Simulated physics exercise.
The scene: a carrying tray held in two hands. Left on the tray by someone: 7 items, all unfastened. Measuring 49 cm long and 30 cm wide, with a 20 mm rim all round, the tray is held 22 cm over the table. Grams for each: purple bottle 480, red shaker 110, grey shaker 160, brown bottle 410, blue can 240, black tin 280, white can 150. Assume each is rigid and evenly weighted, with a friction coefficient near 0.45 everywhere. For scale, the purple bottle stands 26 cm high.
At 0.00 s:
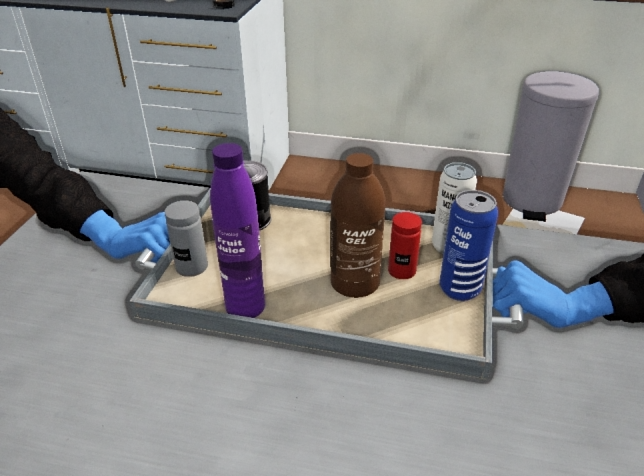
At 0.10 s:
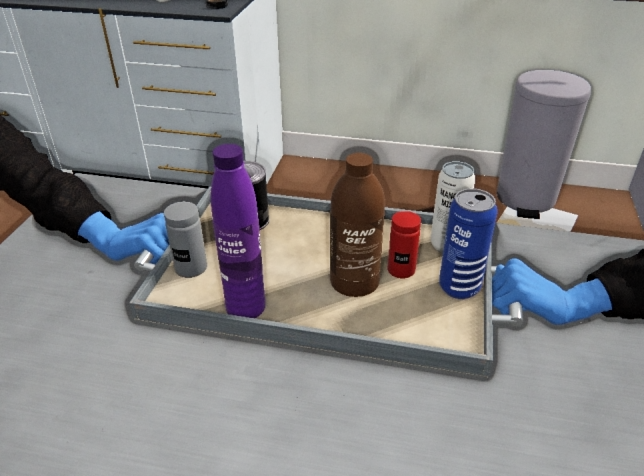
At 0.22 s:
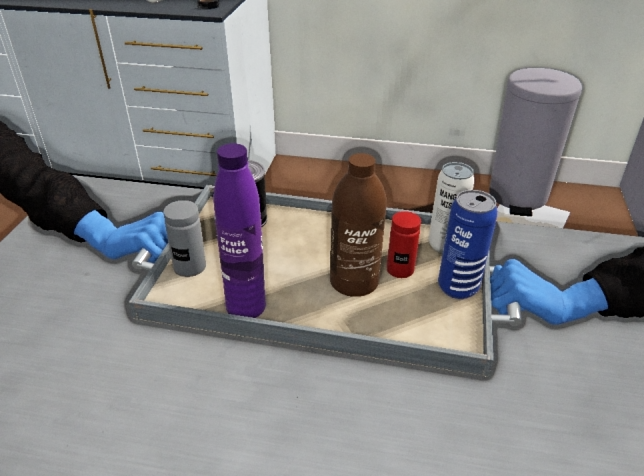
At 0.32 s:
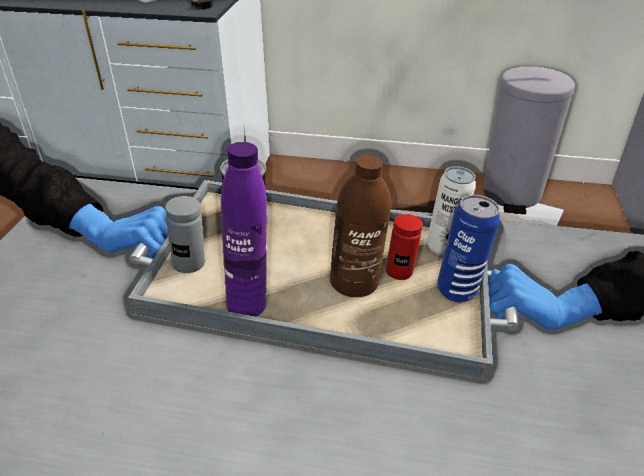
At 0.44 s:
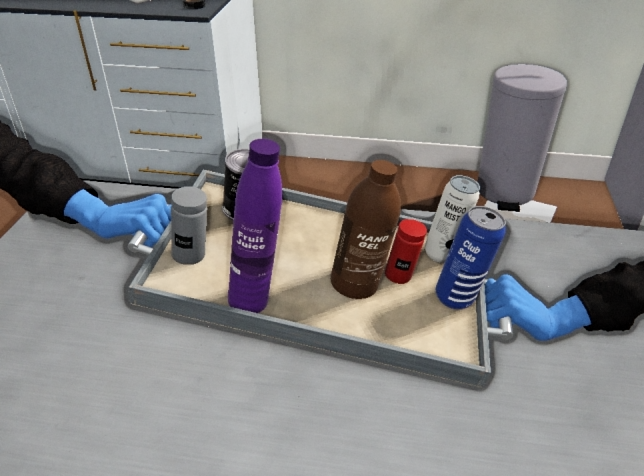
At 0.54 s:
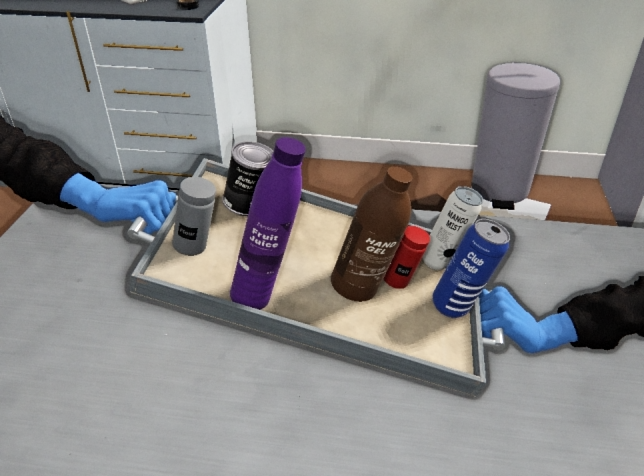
A tray of bottles, cans and shakers, held at each end by blue-gloved hands above a grey table, stays level at first. The hands then tilt it, right edge down, slightly and then more steeply, and the purple bottle, brown bottle and the other containers lean to the right with it.
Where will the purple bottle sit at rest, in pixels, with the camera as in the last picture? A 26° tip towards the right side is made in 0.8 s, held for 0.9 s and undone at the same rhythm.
It will sit at about (394, 313).
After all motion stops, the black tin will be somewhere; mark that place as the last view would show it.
It ends up near (460, 216).
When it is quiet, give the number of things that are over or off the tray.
6.
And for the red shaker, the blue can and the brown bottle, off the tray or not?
Final state - the red shaker stays within bounds; the blue can ends out of bounds; the brown bottle ends out of bounds.
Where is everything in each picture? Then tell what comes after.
Tray level; purple bottle (237, 236); red shaker (405, 246), in the first frame.
Tray level; brown bottle (357, 225); blue can (467, 247), in the second frame.
Tilt 1°, right edge down; white can (451, 210), in the third frame.
Tilt 4°, right edge down; red shaker (404, 247); grey shaker (186, 235), in the fourth frame.
Tilt 9°, right edge down; brown bottle (368, 229); blue can (469, 260), in the fifth frame.
Tilt 15°, right edge down; purple bottle (268, 229); black tin (249, 179), in the sixth frame.
After 1.14 s, tilt 26°, right edge down; blue can and white can now off the tray; purple bottle on its side near (393, 336); brown bottle 71° off its base.
After 1.84 s, tilt 26°, right edge down; brown bottle now off the tray; purple bottle on its side near (392, 339); grey shaker on its side.
In the end (3.1 s), off the tray, brown bottle, blue can and white can; toppled on the tray, purple bottle, red shaker and grey shaker; not toppled but over 5 cm from the start, black tin. In the last view, purple bottle near (394, 312).
